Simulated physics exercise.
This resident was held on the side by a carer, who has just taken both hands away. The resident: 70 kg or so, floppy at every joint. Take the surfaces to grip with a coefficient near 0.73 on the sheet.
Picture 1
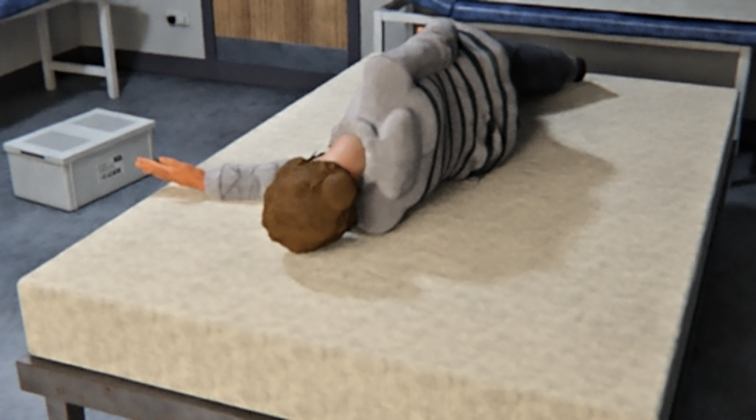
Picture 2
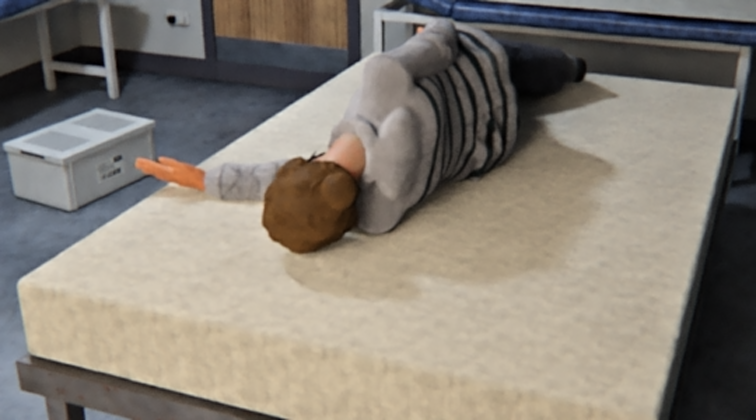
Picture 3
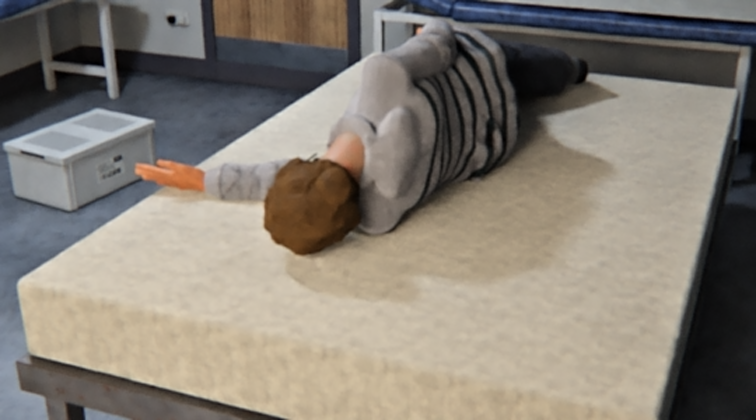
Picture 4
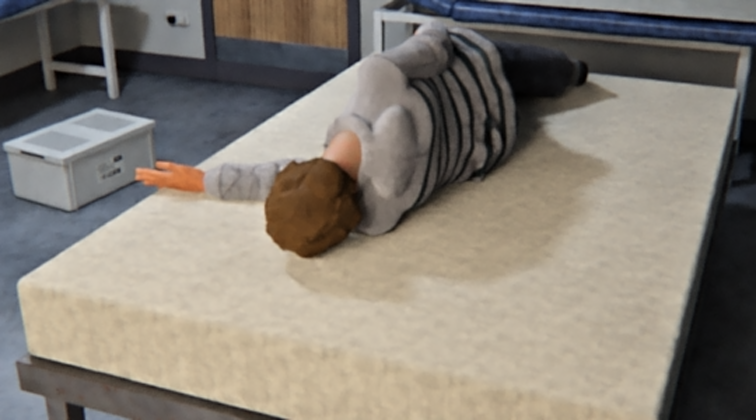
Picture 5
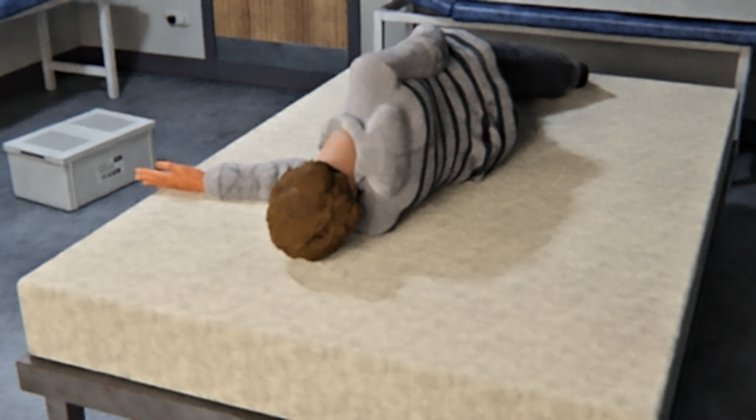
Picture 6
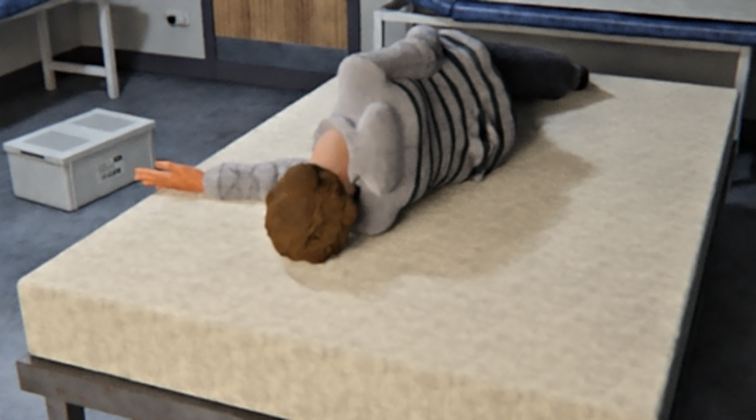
A brown-haired person in a grey and black striped top lies on one side on a cream mattress, back to the viewer, one arm stretched left. The body stays almost still at first, then the shoulders and torso roll slightly while the head shifts a little downward, the outstretched hand barely moving.
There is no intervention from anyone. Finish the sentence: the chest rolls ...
... towards the front.
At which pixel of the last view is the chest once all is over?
It ends up near pixel (325, 153) in the last picture.
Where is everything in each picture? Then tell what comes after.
In the first frame, chest (388, 140); 90° from supine.
In the second frame, chest (388, 140); 90° from supine.
In the third frame, chest (387, 141); 90° from supine.
In the fourth frame, chest (384, 143); 90° from supine.
In the fifth frame, chest (380, 143); 95° from supine.
In the sixth frame, chest (374, 143); 100° from supine.
Then, 0.21 s after the last picture the chest is turned 115° from lying flat on the back, near (352, 147) in the last picture's view.
Then, 0.61 s after the last picture the chest is turned 150° from lying flat on the back, near (324, 152) in the last picture's view.
Then, 1.21 s after the last picture the chest is turned 160° from lying flat on the back, near (324, 153) in the last picture's view.
When all is still, chest rolls forwards.
